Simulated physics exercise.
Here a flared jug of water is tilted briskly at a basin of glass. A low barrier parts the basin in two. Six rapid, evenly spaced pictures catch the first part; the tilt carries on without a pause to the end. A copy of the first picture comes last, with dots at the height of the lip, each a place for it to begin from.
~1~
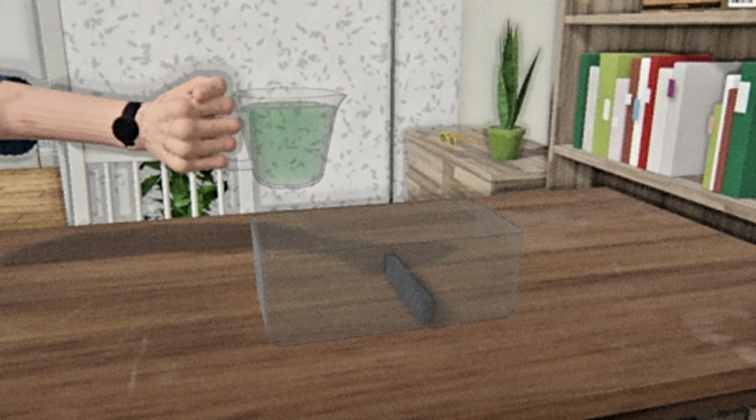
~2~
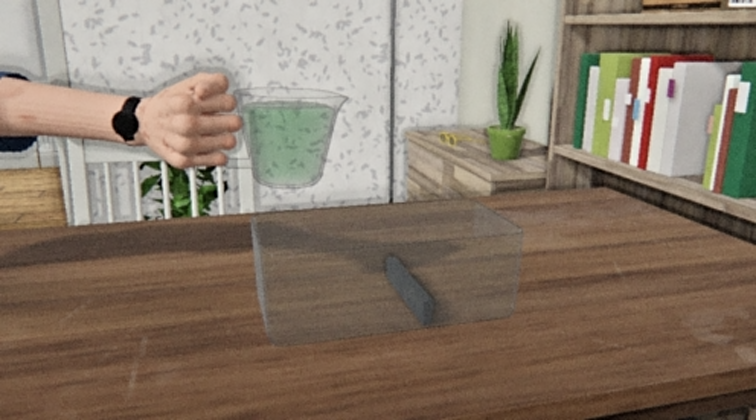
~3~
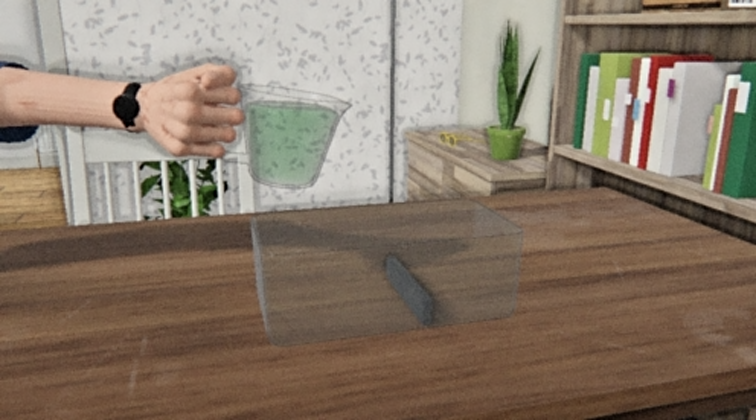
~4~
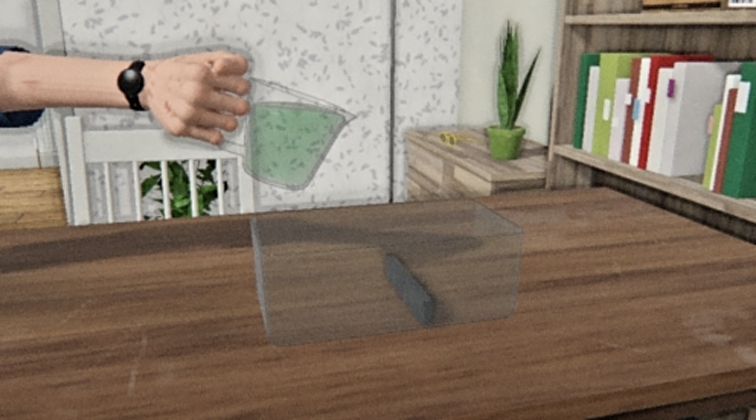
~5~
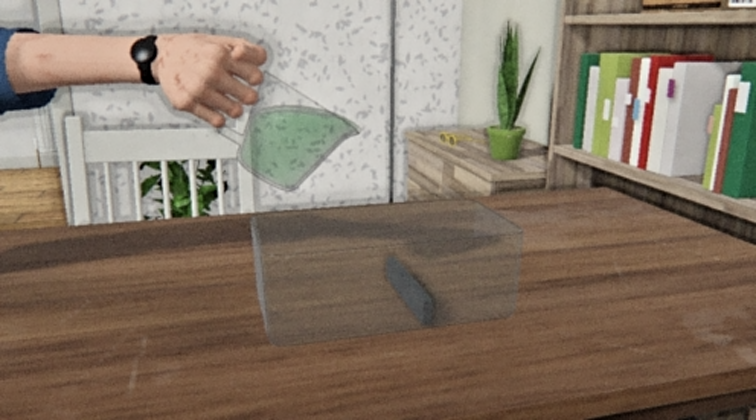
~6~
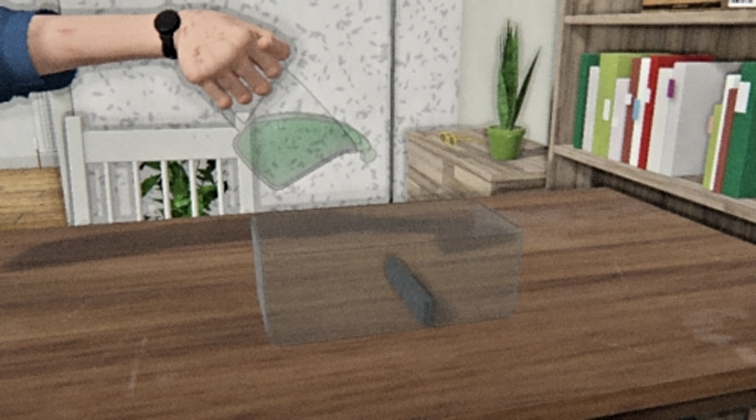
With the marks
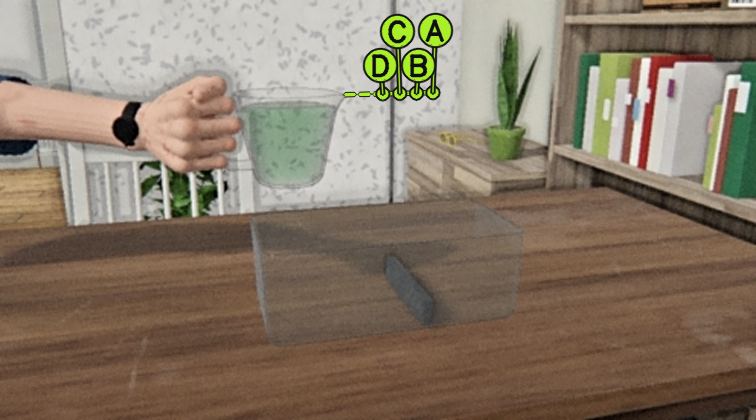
A hand wearing a black watch holds a clear, flared jug of green-tinted water upright above a glass basin with a low dark barrier inside. The hand tilts the jug to the right, slowly then more steeply, until the water slants to the lip and begins to slip over it.
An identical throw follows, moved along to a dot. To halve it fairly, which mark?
The best place is D.
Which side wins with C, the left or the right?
The right side.
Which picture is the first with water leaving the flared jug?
Picture 5.
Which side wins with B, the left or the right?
The right one.
On the marked copy, A at (432, 92); B at (416, 93); C at (399, 93); D at (382, 93).
With A, about 23 % ends left of the wall and 74 % right of it; 3 % is lost outside.
With B, about 20 % ends left of the wall and 76 % right of it; 5 % is lost outside.
With C, about 29 % ends left of the wall and 67 % right of it; 3 % is lost outside.
With D, about 51 % ends left of the wall and 46 % right of it.
